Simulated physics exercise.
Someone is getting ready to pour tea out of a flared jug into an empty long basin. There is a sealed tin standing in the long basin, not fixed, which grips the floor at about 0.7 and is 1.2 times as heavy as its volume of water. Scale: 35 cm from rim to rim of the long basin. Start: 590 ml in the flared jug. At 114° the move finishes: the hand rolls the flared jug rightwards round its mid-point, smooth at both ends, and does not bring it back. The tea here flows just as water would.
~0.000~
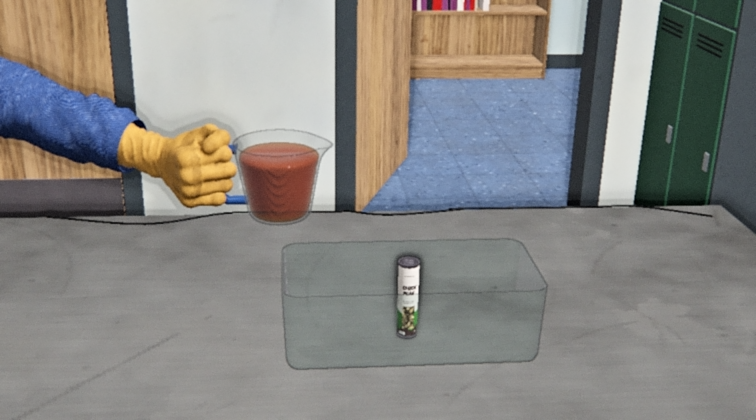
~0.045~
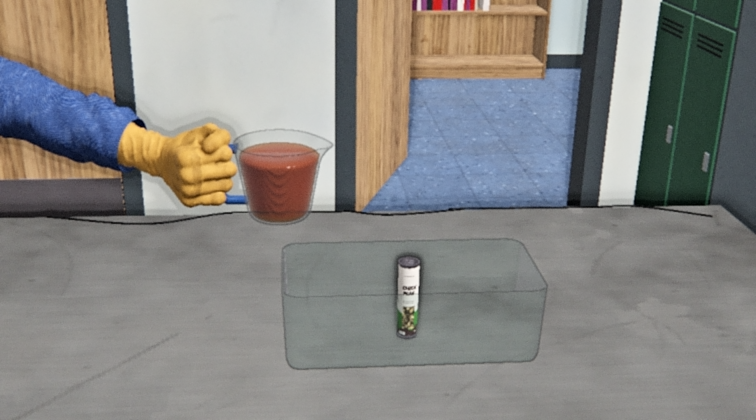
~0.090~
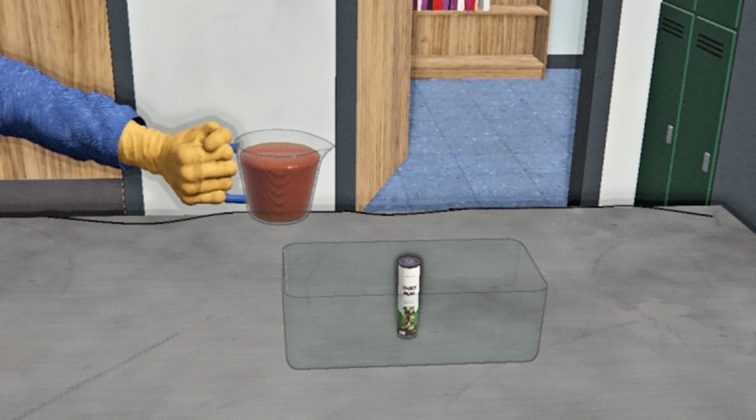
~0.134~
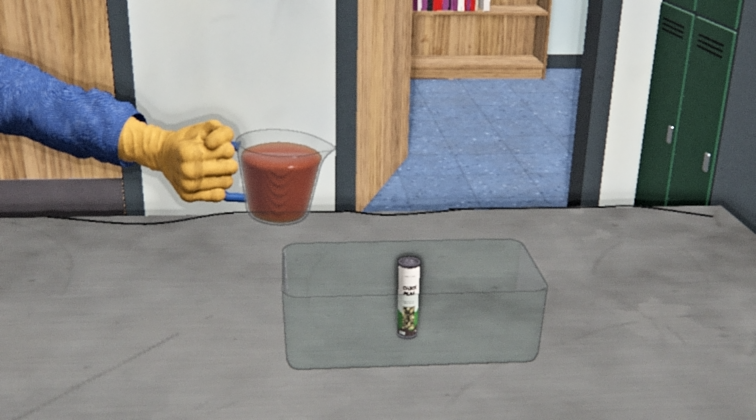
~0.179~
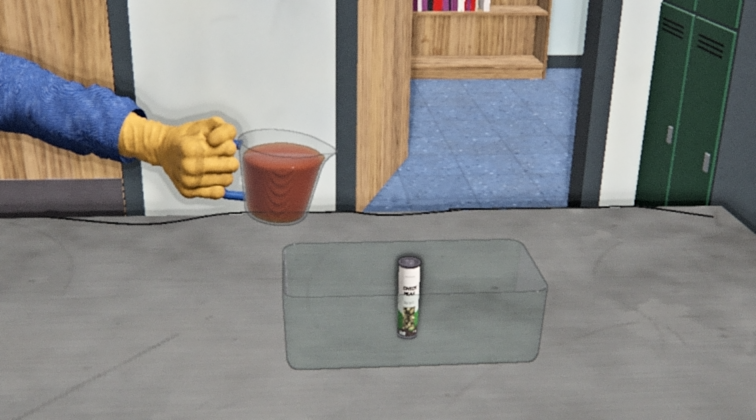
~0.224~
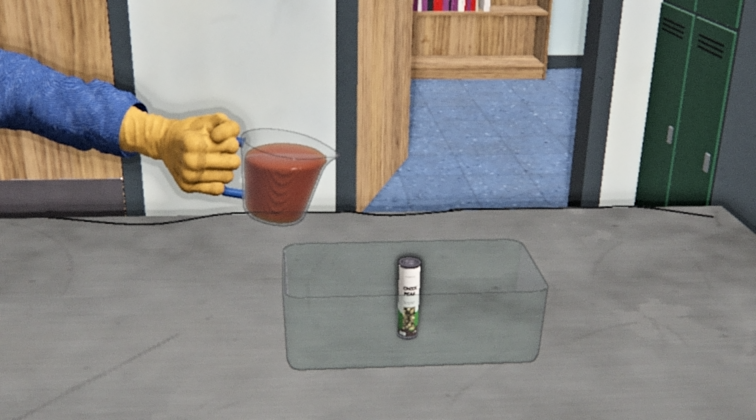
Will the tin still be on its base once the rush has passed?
It stays on its base.
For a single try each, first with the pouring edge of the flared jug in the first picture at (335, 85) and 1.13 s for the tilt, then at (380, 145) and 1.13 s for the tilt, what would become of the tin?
Trial 1 - tin tips; trial 2 - tin tips.
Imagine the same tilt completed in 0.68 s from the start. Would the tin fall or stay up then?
Result: Tin upright.
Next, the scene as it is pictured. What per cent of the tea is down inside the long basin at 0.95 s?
Some 82 percent.
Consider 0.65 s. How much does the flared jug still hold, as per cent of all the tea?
Still held: Roughly 64 % of the total.
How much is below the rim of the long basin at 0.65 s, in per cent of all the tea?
Fraction in basin: Approx. 12%.
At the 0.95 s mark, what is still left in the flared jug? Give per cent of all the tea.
7 %.
By 0.65 s the tilt is 70° and 65 per cent is still to pour; the tin stands where it began.
By 0.95 s the tilt is 107° and 7 per cent is still to pour; the tin stands where it began.
By 1.28 s the tilt is 114° and 0 per cent is still to pour; the tin stands where it began.
By 1.63 s the tilt is 114° and 0 per cent is still to pour; the tin stands where it began.
At rest the tin stands where it began.
